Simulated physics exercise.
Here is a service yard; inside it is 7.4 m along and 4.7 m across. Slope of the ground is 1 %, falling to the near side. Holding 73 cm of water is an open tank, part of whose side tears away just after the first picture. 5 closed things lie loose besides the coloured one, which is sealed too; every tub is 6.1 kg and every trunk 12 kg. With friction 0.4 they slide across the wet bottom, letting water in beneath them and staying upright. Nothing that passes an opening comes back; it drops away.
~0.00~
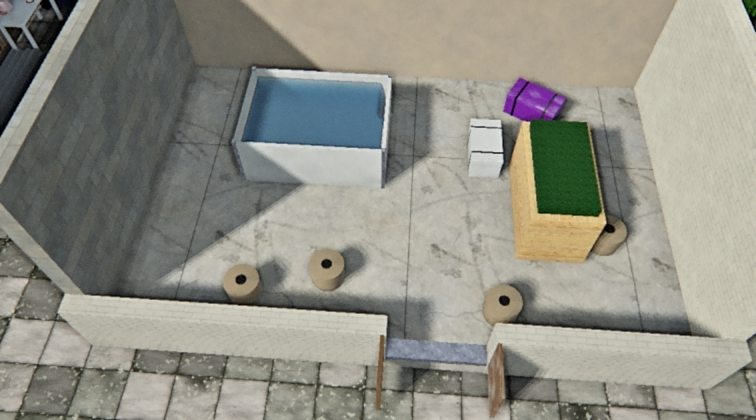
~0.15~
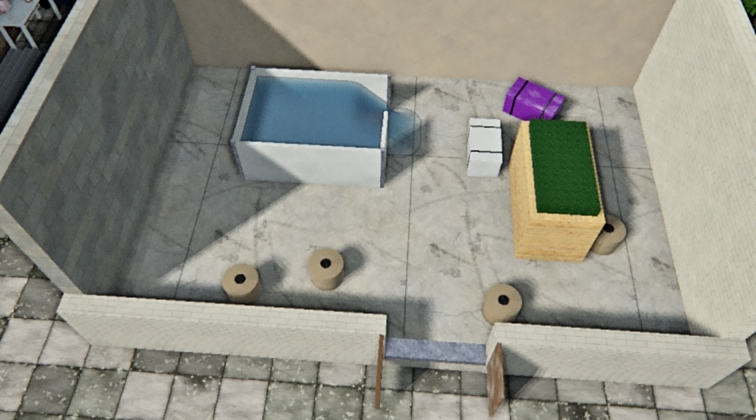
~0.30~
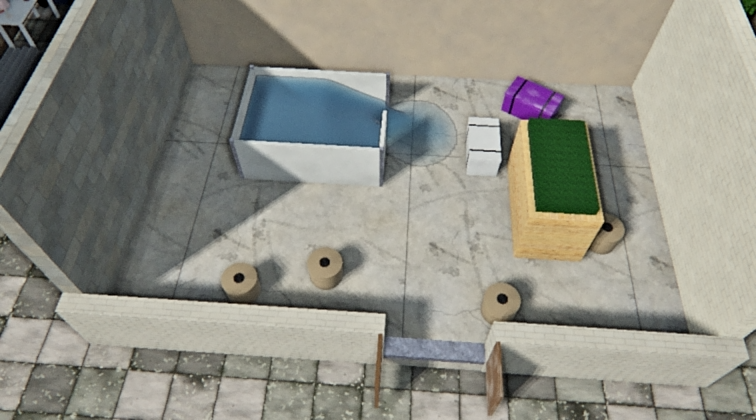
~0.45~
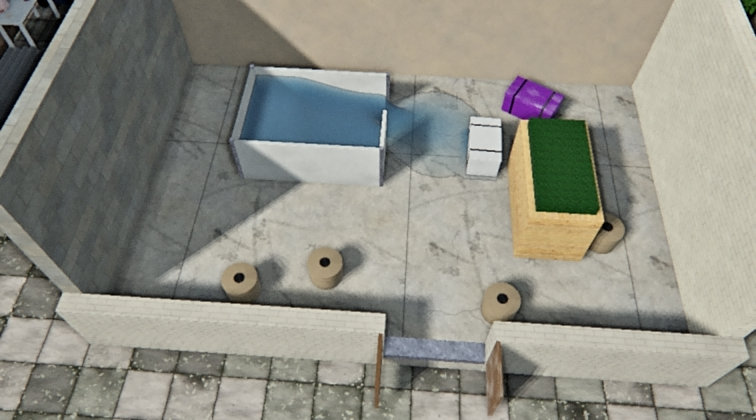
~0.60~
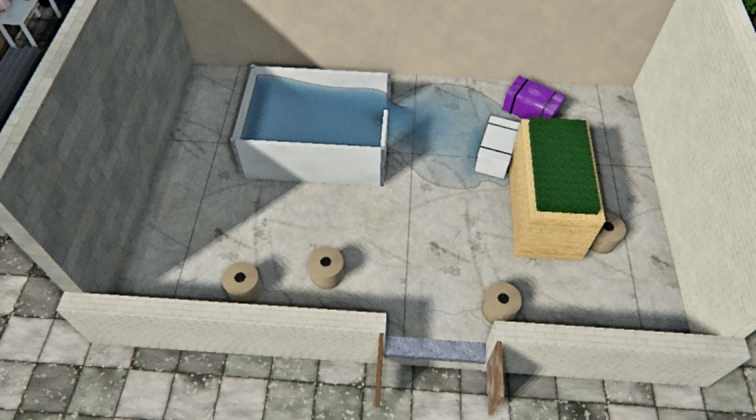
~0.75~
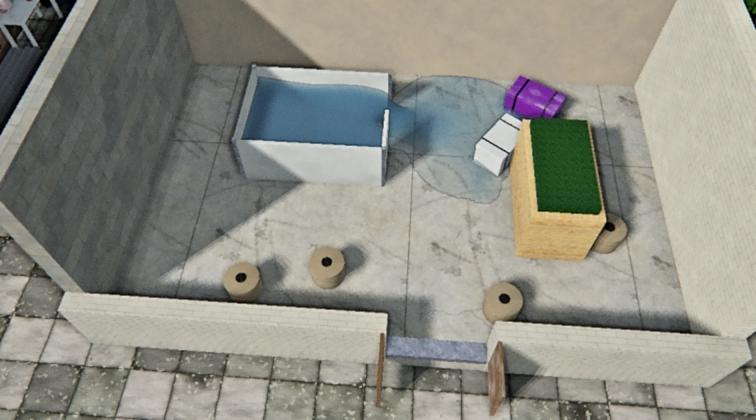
In a walled yard, water pours from a tank's torn side and pushes a white trunk rightward.
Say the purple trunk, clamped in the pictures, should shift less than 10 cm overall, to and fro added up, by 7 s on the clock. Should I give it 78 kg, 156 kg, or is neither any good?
I would pick 156 kg.
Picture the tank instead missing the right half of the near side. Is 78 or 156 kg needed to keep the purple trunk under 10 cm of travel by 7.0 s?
Result: Lesser mass sufficient.
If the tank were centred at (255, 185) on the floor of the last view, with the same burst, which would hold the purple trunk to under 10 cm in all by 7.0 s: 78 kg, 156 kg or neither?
Then, in short, only the heavier one works.
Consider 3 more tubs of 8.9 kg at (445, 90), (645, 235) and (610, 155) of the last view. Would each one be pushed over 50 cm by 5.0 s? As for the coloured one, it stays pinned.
One after another they come out beyond the mark, beyond the mark, beyond the mark.
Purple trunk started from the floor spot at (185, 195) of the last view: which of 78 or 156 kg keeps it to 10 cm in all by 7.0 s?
Looks like the outcome is this: The lighter one does it.
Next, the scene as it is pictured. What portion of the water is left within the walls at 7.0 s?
94 % or so.
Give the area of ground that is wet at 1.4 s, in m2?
Close to 10.0 m2, I'd say.
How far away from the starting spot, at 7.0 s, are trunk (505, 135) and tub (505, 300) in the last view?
In that order: 250 cm, gone out.
After 1.4 s the purple trunk would be 16 cm from its start with 78 kg and 0 cm from its start with 156 kg; 12 cm of water round it then.
After 3.1 s the purple trunk would be 141 cm from its start with 78 kg and 0 cm from its start with 156 kg; 9 cm of water round it then.
After 4.9 s the purple trunk would be 146 cm from its start with 78 kg and 0 cm from its start with 156 kg; 13 cm of water round it then.
After 7.0 s the purple trunk would be 147 cm from its start with 78 kg and 0 cm from its start with 156 kg; 12 cm of water round it then.
